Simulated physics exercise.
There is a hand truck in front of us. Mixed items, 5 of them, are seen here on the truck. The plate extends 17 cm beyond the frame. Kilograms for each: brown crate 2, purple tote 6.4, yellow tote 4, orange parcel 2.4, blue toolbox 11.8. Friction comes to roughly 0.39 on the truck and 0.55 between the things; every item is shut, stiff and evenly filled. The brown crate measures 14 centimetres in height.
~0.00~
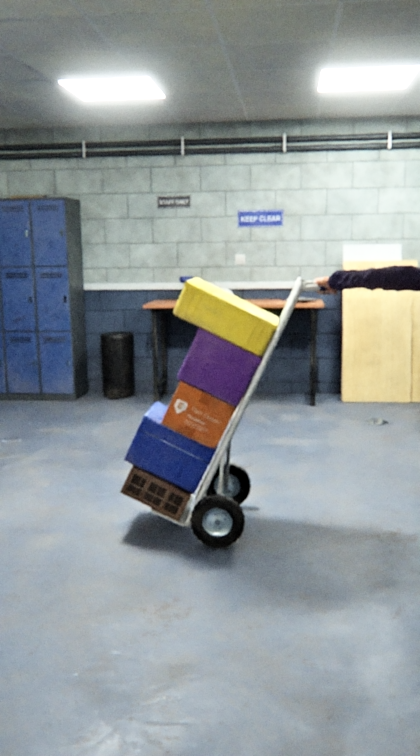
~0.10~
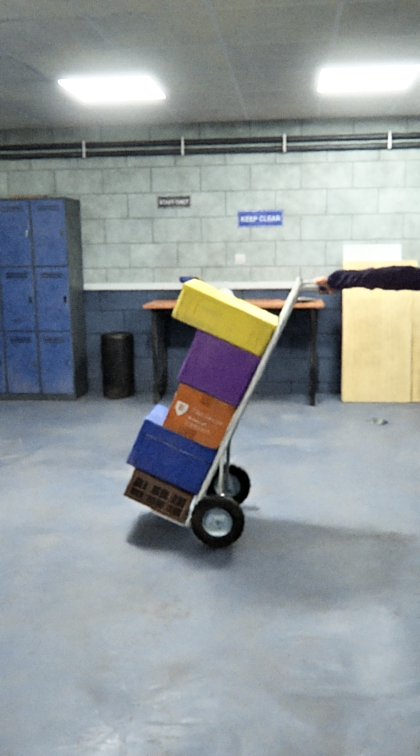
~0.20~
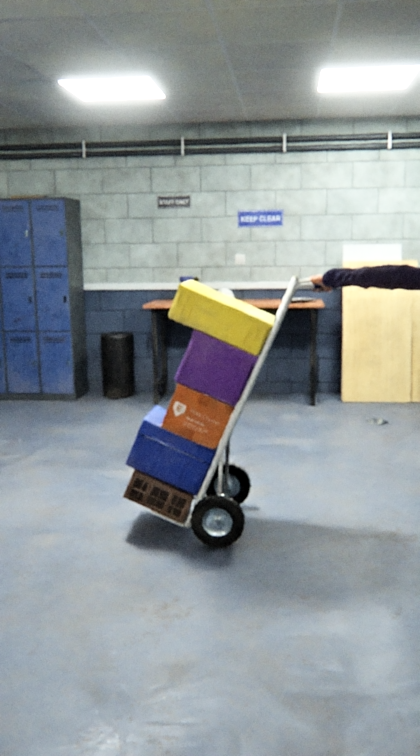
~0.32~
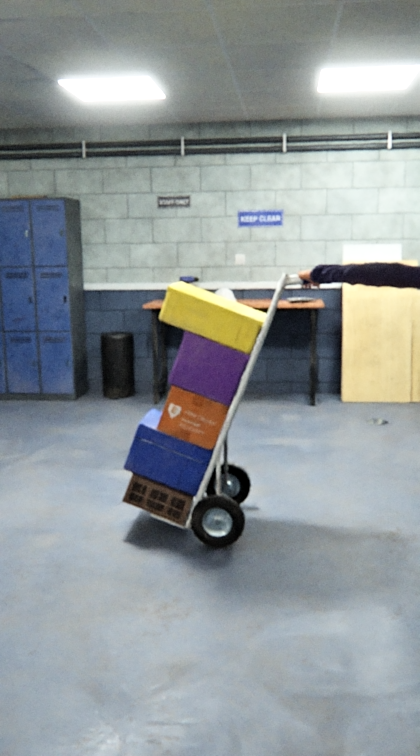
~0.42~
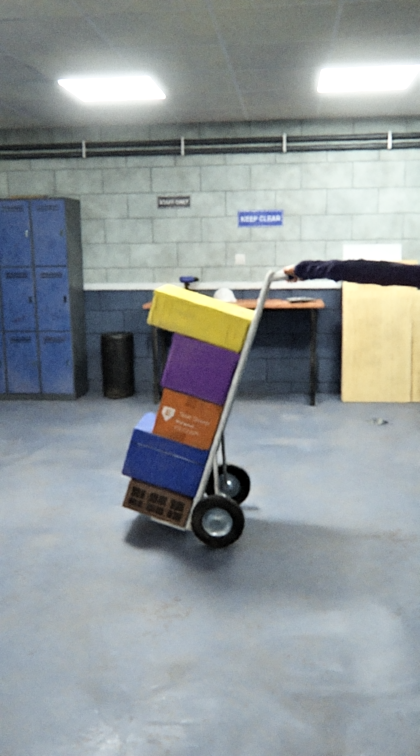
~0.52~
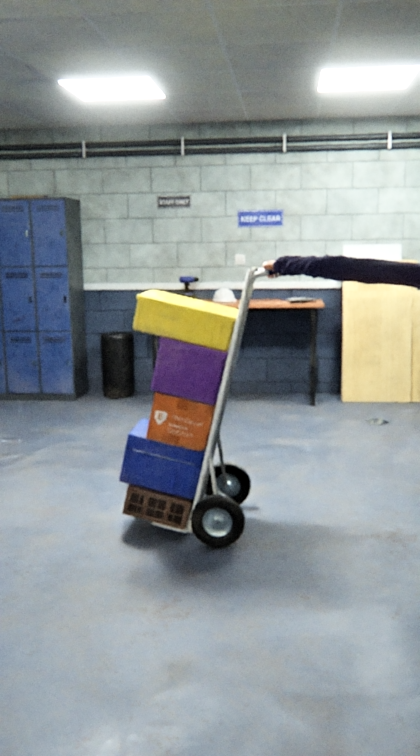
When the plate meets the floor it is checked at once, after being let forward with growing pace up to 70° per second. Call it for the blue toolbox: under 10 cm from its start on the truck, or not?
Under.
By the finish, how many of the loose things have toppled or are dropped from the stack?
It comes to 3.
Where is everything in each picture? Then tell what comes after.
The first picture shows leaning back 25°; blue toolbox (174, 446); brown crate (162, 482).
The second picture shows leaning back 25°; yellow tote (227, 317); orange parcel (204, 409).
The third picture shows leaning back 24°; brown crate (165, 485) moved 2 cm; purple tote (219, 363).
The fourth picture shows leaning back 21°; yellow tote (214, 317); orange parcel (197, 410).
The fifth picture shows leaning back 18°; brown crate (163, 491) moved 2 cm; purple tote (204, 364).
The sixth picture shows leaning back 13°; blue toolbox (167, 458); yellow tote (189, 320).
After 0.92 s, truck upright; blue toolbox 10° off its base near (150, 470); yellow tote 12° off its base; purple tote 12° off its base.
After 1.22 s, truck upright; yellow tote now dropped from the stack; blue toolbox 6° off its base near (154, 471); purple tote 44° off its base.
After 1.42 s, truck upright; purple tote now dropped from the stack; orange parcel on its side.
After 1.72 s, truck upright; orange parcel now dropped from the stack; blue toolbox 3° off its base near (156, 471); brown crate 3° off its base.
In the end (3.0 s), dropped from the stack, purple tote, yellow tote and orange parcel; the other 2 under 10 cm from the start. In the last view, blue toolbox near (154, 471).
